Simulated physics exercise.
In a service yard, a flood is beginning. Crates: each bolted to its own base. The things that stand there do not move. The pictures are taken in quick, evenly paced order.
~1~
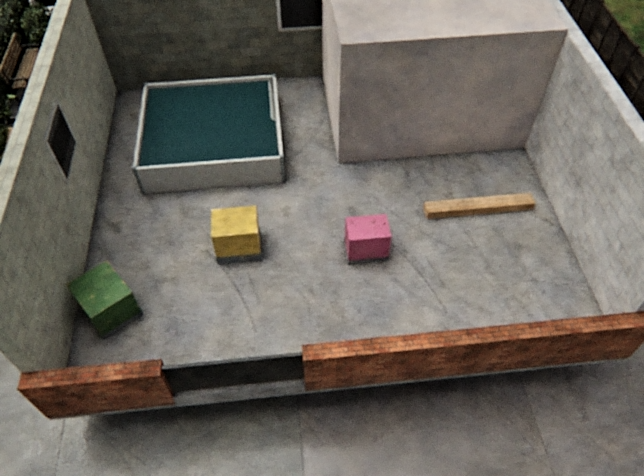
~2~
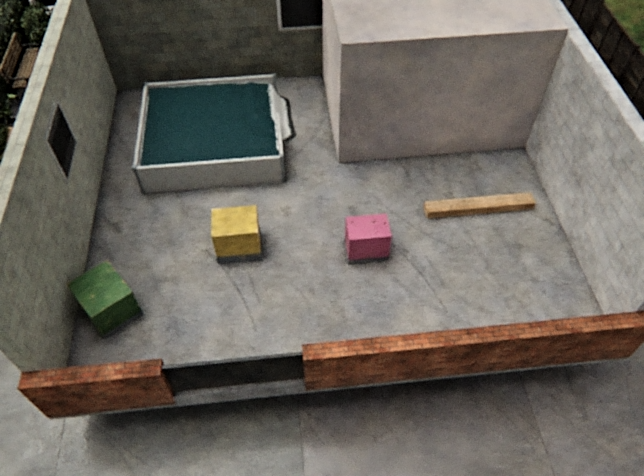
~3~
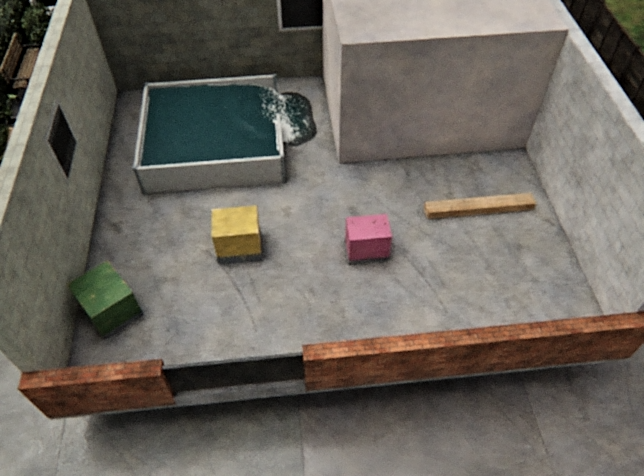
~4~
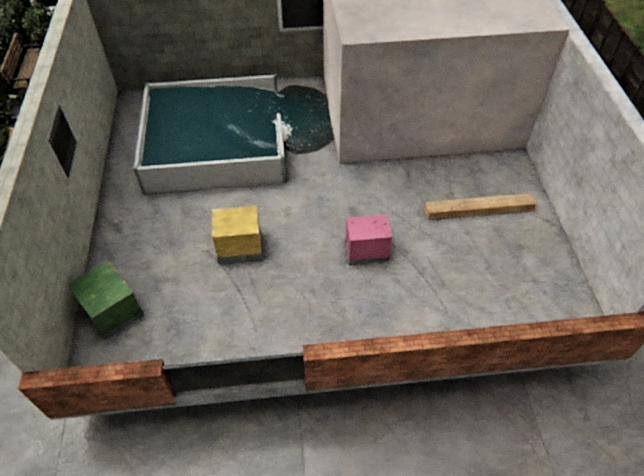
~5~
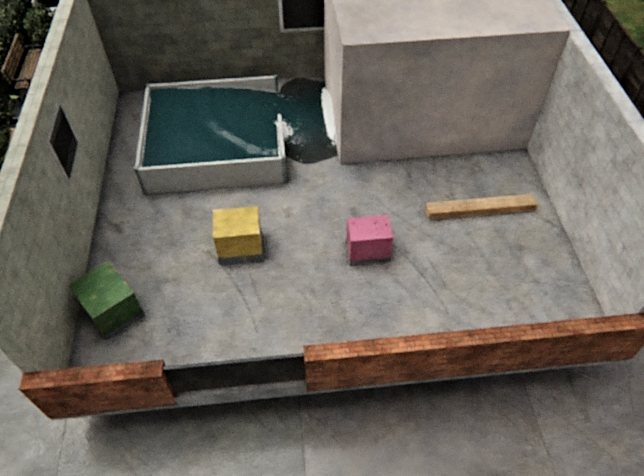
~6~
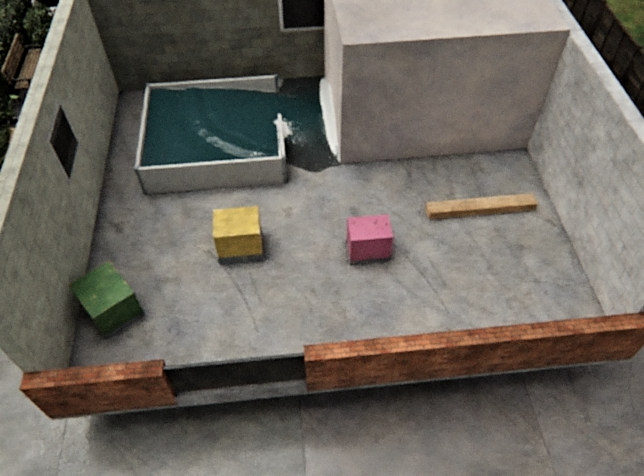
Dark teal water in a pale tank at the back left bulges through the right side, then pours out and spreads across the floor to the large grey block. The walled concrete yard, seen from high above by a still camera, has a low brick wall with a gap in front. Green, yellow and pink cubes and a wooden beam stay still.
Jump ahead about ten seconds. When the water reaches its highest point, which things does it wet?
As I see it, the green crate will be caught by the water, the pink crate will be caught by the water, the yellow crate will be missed by the water.
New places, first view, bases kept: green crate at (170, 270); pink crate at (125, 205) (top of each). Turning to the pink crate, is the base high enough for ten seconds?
The pink crate simply gets reached.
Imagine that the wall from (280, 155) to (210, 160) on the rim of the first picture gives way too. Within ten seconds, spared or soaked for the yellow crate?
Yellow crate is reached.
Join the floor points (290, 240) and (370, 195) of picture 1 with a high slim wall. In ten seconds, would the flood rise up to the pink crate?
Well, the pink crate comes through dry in the end.
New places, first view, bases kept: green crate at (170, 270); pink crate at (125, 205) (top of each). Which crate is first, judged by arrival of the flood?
The yellow one, I think.
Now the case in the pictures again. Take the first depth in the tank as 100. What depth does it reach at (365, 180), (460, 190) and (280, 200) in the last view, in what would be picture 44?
I'd say close to 2, 0 and 6 percent.
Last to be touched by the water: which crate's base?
Last is the green one.
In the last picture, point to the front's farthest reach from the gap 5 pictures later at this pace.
I'd say near (356, 206).
A moment on, water covers 10 % of the floor; the green crate not reached, the pink crate not reached, the yellow crate not reached.
Next, water covers 20 % of the floor; the green crate not reached, the pink crate water round its plinth, the yellow crate water round its plinth.
Then, water covers 40 % of the floor; the green crate not reached, the pink crate water round its plinth, the yellow crate water round its plinth.
Later, water covers 70 % of the floor; the green crate water round its plinth, the pink crate water round its plinth, the yellow crate water round its plinth.
In the end, water covers 90 % of the floor; the green crate was topped, the pink crate was topped, the yellow crate stayed above the water.
